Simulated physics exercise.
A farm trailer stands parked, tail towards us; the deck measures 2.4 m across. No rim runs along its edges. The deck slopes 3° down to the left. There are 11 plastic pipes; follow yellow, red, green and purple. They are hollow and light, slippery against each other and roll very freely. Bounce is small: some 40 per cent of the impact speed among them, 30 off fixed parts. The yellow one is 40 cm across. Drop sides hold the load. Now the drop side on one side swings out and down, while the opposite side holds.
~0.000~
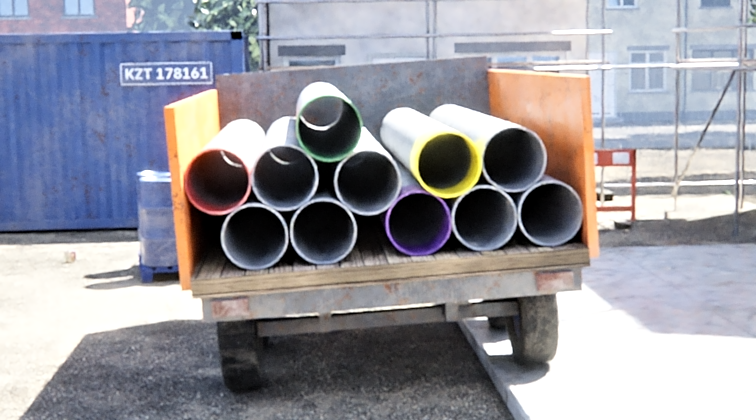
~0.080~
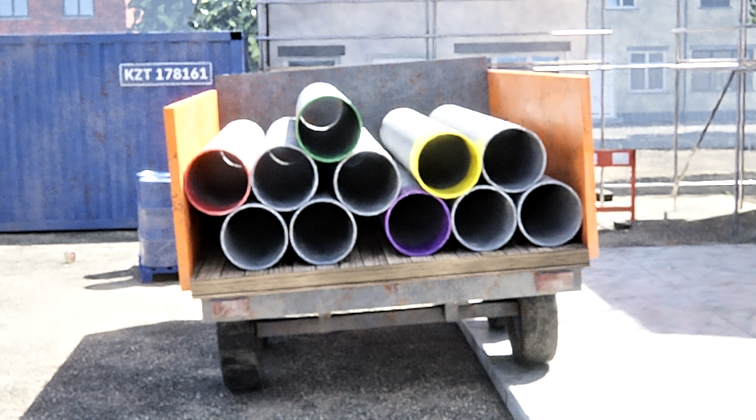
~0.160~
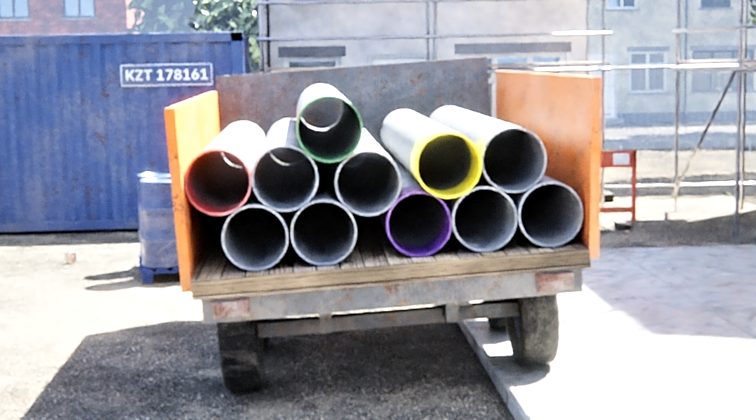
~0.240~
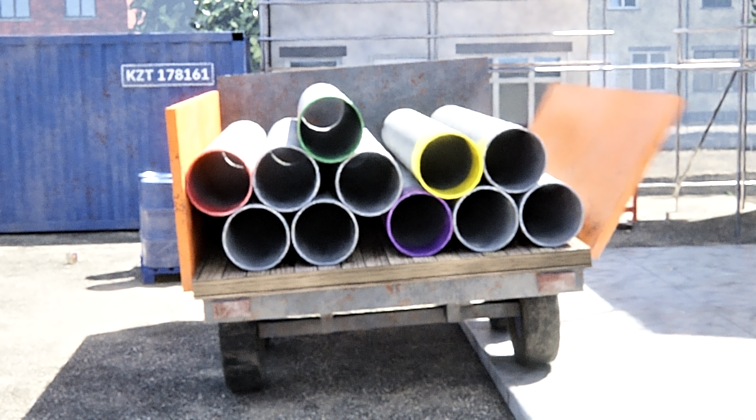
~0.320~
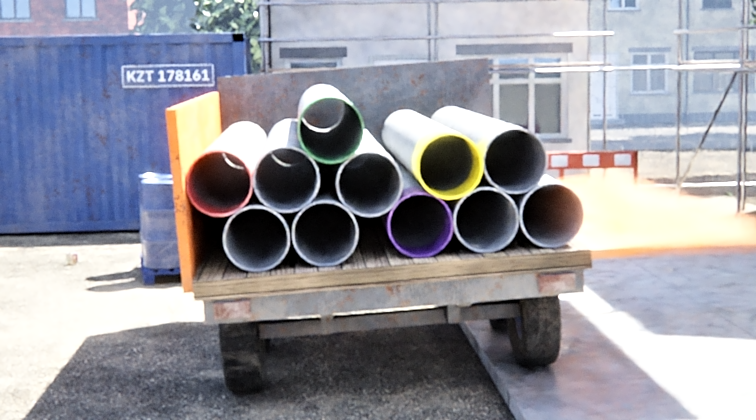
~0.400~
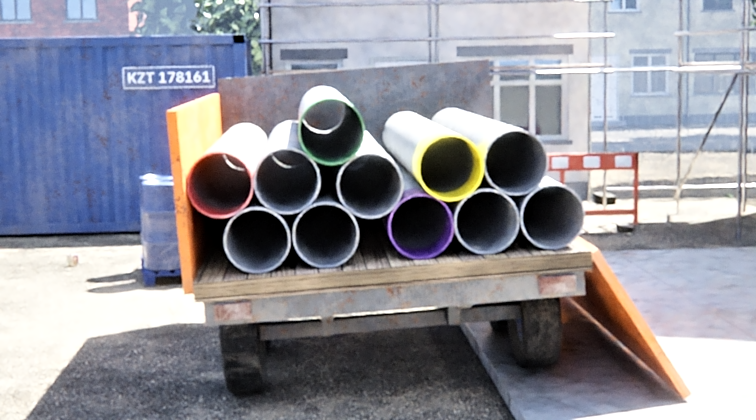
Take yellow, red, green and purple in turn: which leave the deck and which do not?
Yellow remains on the deck, red remains on the deck, green stays aboard, purple is still aboard.
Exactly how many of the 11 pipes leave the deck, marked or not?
In all, 0.
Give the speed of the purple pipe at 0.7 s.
About 0.0 m/s.
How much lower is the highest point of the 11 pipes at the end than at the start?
Some 0 cm lower.
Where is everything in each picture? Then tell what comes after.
Yellow (448, 164), red (217, 182), green (329, 128), purple (419, 224); sides still shut; the deck slopes 3° down to the left; 5 of the 11 make up the bottom layer, in the first picture.
Yellow (448, 165), red (217, 182), green (329, 128), purple (419, 224); both sides upright, in the second picture.
Yellow (449, 165), red (218, 183), green (330, 129), purple (420, 225); right board out by 5°, tip at (596, 83), in the third picture.
Yellow (450, 165), red (219, 183), green (331, 129), purple (421, 225); right board out by 30°, tip at (677, 103), in the fourth picture.
Yellow (450, 166), red (219, 184), green (331, 130), purple (421, 226); right board out by 90°, tip out of sight, in the fifth picture.
Yellow (451, 168), red (220, 185), green (332, 132), purple (422, 227); right board out by 150°, tip at (684, 391), in the sixth picture.
Then, 0.7 s in, yellow is up on others, 80 cm from the right edge; red is up on others, 20 cm from the left edge; green is up on others, 90 cm from the left edge; purple is on the deck, 100 cm from the right edge; 0 gone from the deck.
In the end (1.1 s), yellow is up on others, 80 cm from the right edge; red is up on others, 20 cm from the left edge; green is up on others, 90 cm from the left edge; purple is on the deck, 100 cm from the right edge; 0 gone from the deck.
